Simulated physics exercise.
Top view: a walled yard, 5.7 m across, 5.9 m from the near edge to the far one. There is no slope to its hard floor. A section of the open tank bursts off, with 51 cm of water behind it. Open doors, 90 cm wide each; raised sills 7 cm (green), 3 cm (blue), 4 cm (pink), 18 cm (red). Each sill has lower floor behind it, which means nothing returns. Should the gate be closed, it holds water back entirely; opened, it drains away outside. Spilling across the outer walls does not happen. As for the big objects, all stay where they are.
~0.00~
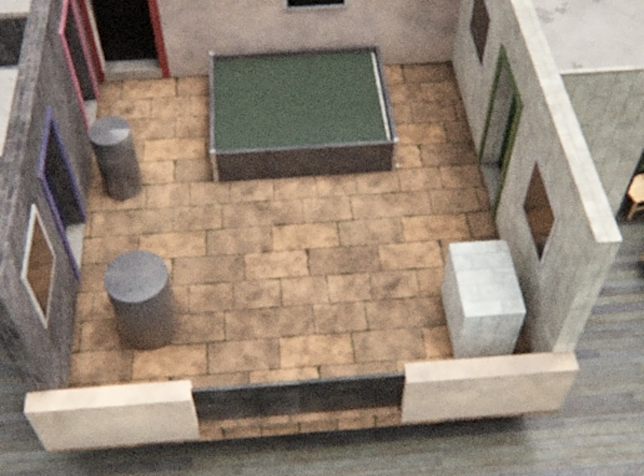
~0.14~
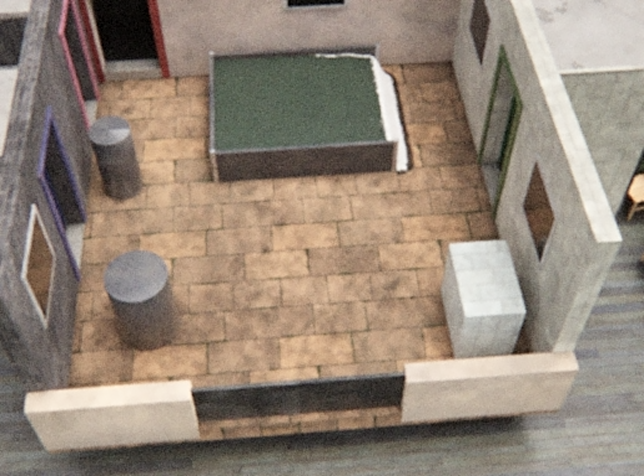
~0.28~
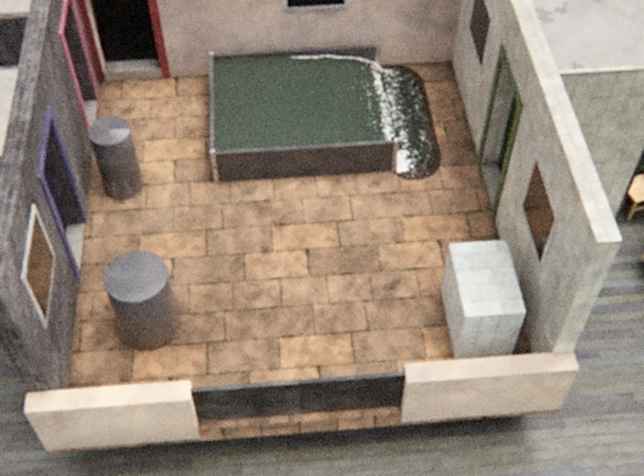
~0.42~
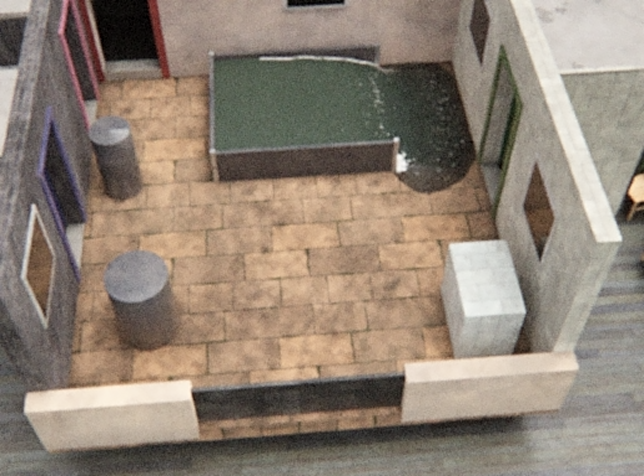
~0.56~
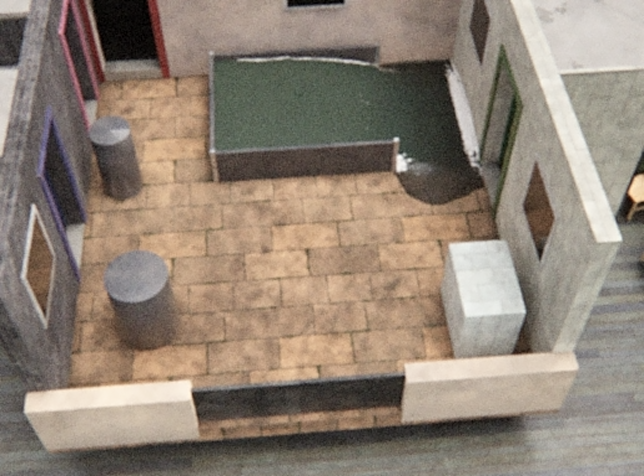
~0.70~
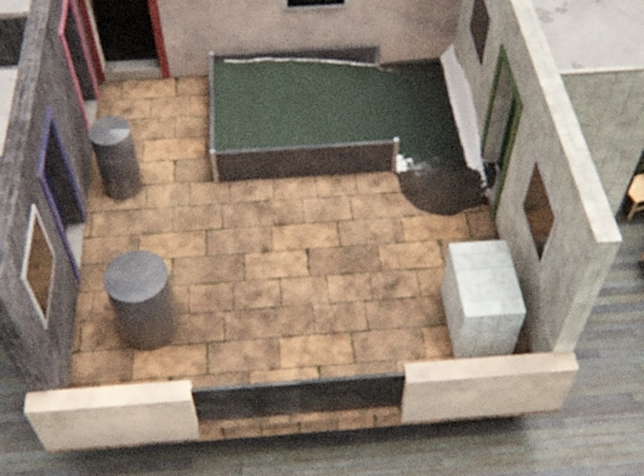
A low tank of dark green water stands against the back wall of a walled yard with tan paving, seen from above. Two grey cylinders stand at left, a pale block at right, and coloured door surrounds line the walls. The tank's right side opens and water pours out, foaming white, spreads across the floor to the right wall, and creeps forward, while the camera stays still.
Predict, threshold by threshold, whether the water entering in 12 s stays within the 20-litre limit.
In the end at the green door I expect the water to rise above the limit; at the blue door I expect the water to rise above the limit; at the pink door I expect the water to rise above the limit; at the red door I expect the water to hold within the limit.
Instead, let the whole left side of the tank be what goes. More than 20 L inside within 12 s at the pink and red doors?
Well, against that limit, at pink it's too much, and at red it's too much.
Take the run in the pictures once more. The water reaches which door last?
Last: Blue.
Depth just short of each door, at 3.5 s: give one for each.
Centimetres: Green 16 / blue 0 / pink 7 / red 5.
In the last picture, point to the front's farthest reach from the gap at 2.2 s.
I'd put it near pixel (531, 370) of the last picture.
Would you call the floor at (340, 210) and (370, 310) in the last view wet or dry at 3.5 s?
Untouched, soaked.
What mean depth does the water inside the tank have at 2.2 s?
It averages close to 23 centimetres.
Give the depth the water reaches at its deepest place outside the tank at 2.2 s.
Around 42 centimetres deep.
After 1.4 s water covers 15 % of the floor and is deepest (44 cm) near (450, 66); green door 17 cm at the sill, 13 L in, blue door not reached, pink door not reached, red door not reached.
After 2.2 s water covers 25 % of the floor and is deepest (42 cm) near (454, 81); green door 19 cm at the sill, 51 L in, blue door not reached, pink door not reached, red door not reached.
After 3.5 s water covers 45 % of the floor and is deepest (31 cm) near (535, 384); green door 16 cm at the sill, 113 L in, blue door not reached, pink door 7 cm at the sill, 1 L in, red door 5 cm at the sill, 0 L in.
After 7.0 s water covers 85 % of the floor and is deepest (17 cm) near (68, 406); green door 8 cm at the sill, 159 L in, blue door 8 cm at the sill, 2 L in, pink door 6 cm at the sill, 51 L in, red door 3 cm at the sill, 0 L in.
After 12.0 s water covers 100 % of the floor and is deepest (12 cm) near (106, 152); green door 7 cm at the sill, 178 L in, blue door 8 cm at the sill, 47 L in, pink door 9 cm at the sill, 75 L in, red door 10 cm at the sill, 0 L in.
